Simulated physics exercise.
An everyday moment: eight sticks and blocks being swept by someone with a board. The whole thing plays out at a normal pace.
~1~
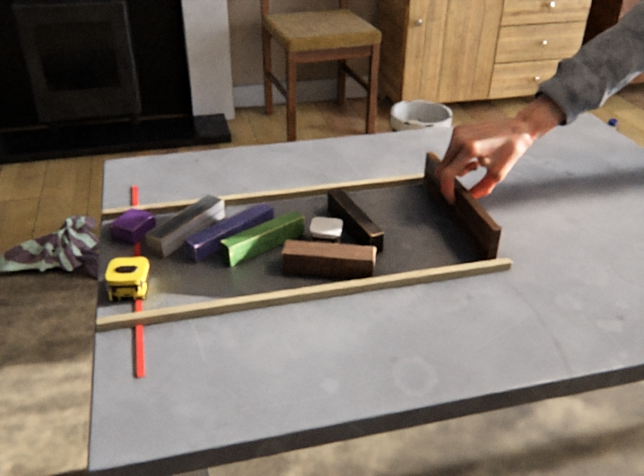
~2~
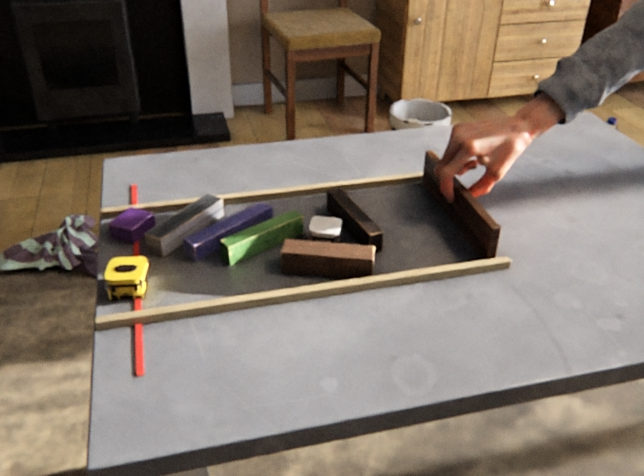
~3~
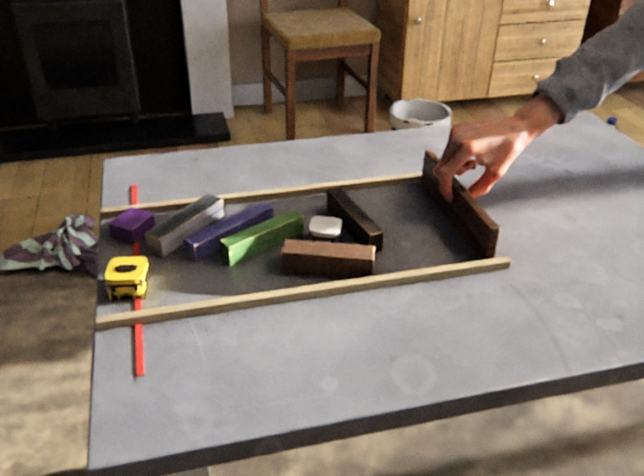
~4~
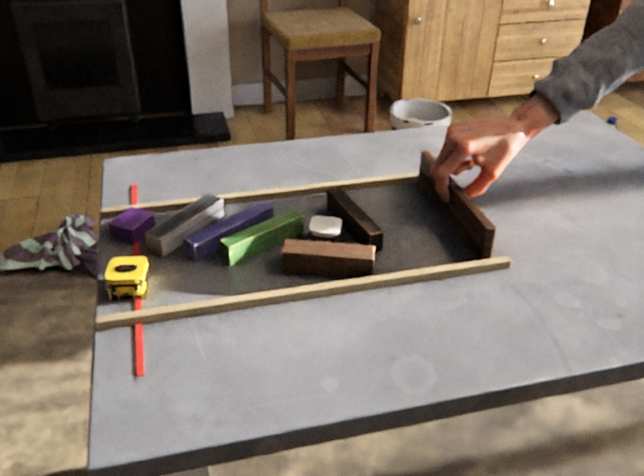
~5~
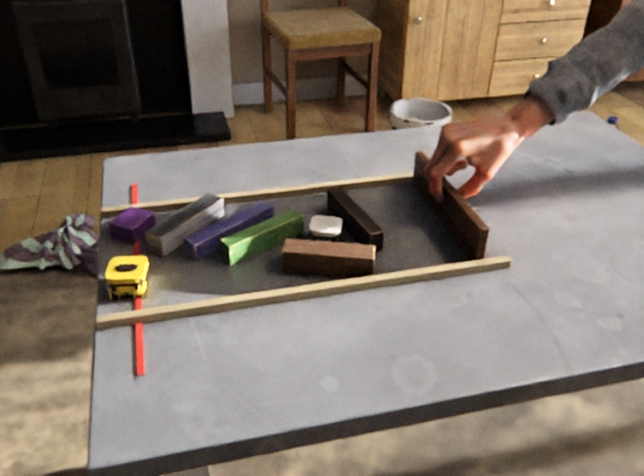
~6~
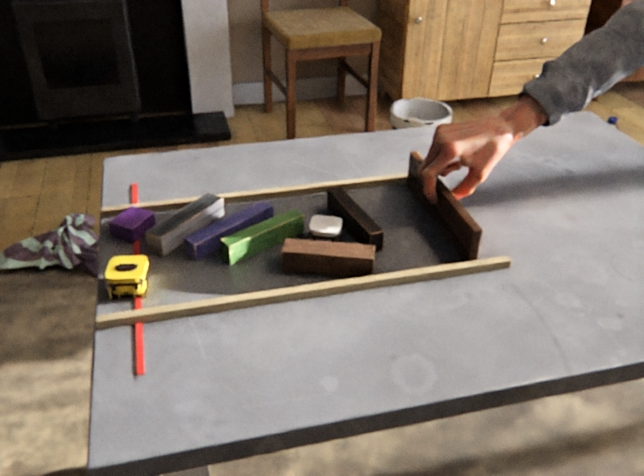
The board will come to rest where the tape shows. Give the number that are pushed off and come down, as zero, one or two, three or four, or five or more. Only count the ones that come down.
Falls come to a total above four.
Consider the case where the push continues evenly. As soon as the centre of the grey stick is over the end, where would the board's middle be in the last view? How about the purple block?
First it's close to (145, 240), next close to (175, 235).
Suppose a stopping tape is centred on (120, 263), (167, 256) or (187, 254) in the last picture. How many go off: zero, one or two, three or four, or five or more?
Counts as listed: Five or more / one or two / just one or two.
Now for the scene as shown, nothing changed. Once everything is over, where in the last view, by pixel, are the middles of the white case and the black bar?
Final positions - white case around (102, 273), black bar around (127, 247).
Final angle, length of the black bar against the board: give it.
Roughly 0° out of line.
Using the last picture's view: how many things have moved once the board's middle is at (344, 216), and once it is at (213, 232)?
I count 3 first and 8 after.
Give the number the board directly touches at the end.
1 in contact.
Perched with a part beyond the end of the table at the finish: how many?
The count would be 1.
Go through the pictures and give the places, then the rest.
The first picture shows yellow case (129, 280); purple block (133, 226); grey stick (187, 225); board (458, 204); tape (137, 262).
The second picture shows purple block (132, 225); green bar (263, 237).
The third picture shows grey stick (186, 224); board (456, 202).
The fourth picture shows yellow case (128, 278); black bar (354, 219).
The fifth picture shows purple block (133, 224); white case (326, 233).
The sixth picture shows yellow case (128, 277); purple block (133, 224); grey stick (187, 223); board (440, 204); tape (137, 260).
Soon after, none off yet; yellow case at rest near (128, 277); purple block at rest near (133, 224); grey stick at rest near (187, 223).
Then, none off yet; yellow case at rest near (128, 277); purple block at rest near (133, 224); grey stick at rest near (186, 222).
Further on, one off so far; yellow case on its side near (72, 353); purple block moved a little near (113, 222); grey stick moved a little near (139, 224).
At rest, the number that fall off is five or more; fallen, brown bar, green bar, blue bar, grey stick, purple block and yellow case.
